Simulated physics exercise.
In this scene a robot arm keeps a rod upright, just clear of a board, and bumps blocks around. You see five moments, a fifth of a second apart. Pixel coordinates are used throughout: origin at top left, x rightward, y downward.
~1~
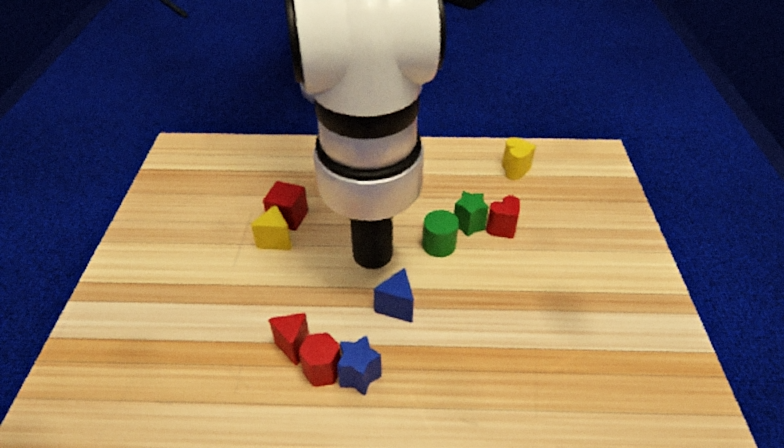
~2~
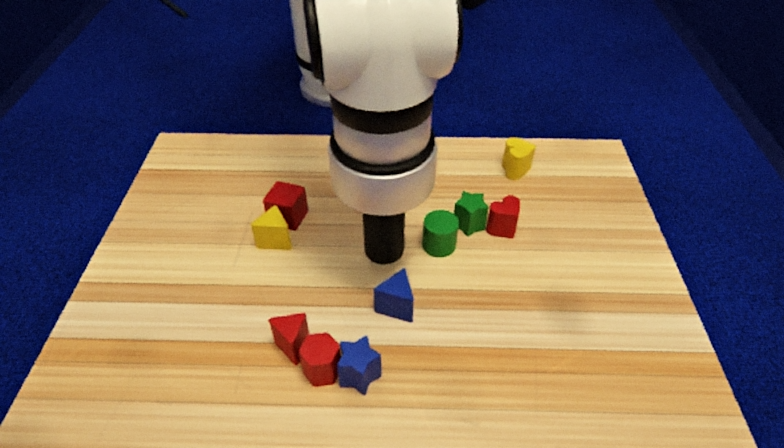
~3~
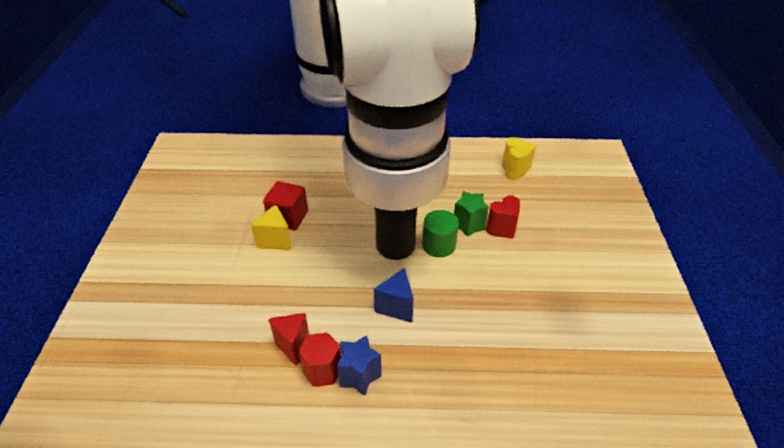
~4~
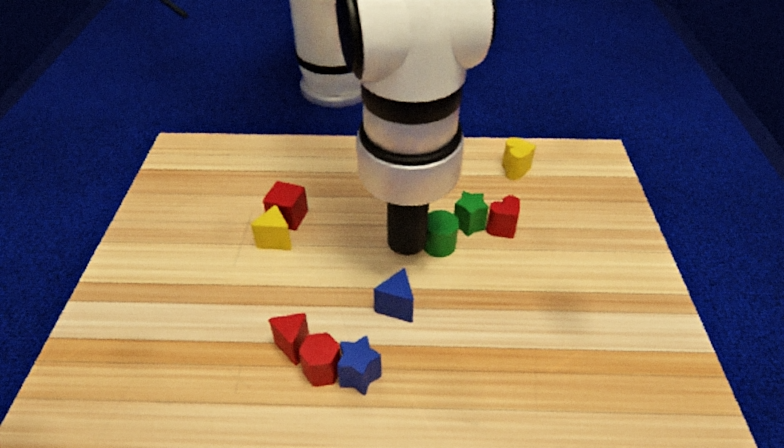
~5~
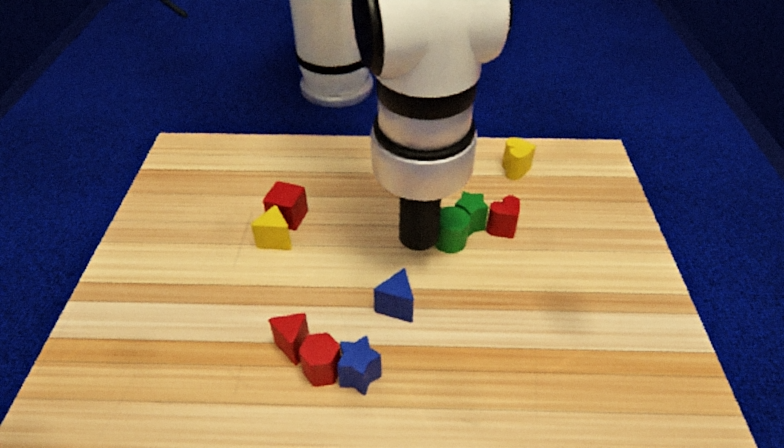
The clip shows a white and black robotic arm moving its dark rod rightward above a wooden board of colored blocks, passing behind a blue triangular block, then nudging a green circular block slightly right beside a green star.
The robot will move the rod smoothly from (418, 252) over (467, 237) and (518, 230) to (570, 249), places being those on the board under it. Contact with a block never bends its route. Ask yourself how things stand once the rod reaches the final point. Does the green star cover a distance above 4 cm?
Yes, I think so.
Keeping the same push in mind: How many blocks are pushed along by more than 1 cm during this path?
That push would leave three or more blocks displaced by more than about 1 cm.
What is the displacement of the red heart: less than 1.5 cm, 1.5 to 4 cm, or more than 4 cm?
Result: Over 4 cm.
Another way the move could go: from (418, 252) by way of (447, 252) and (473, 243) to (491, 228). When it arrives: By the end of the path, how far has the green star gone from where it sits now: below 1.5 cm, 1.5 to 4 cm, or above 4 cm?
It goes a long way, over 4 cm.
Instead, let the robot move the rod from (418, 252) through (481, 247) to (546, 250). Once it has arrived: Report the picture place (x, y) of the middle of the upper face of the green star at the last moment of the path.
In the picture, that point is around (492, 183).
The first path, step by step. One third of the way, rod (470, 222); green circular block (498, 199); green star (498, 180), turned 40° anticlockwise; red heart (530, 199), turned 55° clockwise.
Two thirds of the way, rod (523, 216); green circular block (531, 184); green star (503, 171), turned 80° anticlockwise; red heart (560, 195), turned 120° clockwise.
At the end, rod (576, 234); blue triangular block still; green circular block (532, 184); green star (503, 171), turned 80° anticlockwise; red heart (562, 195), turned 110° clockwise.
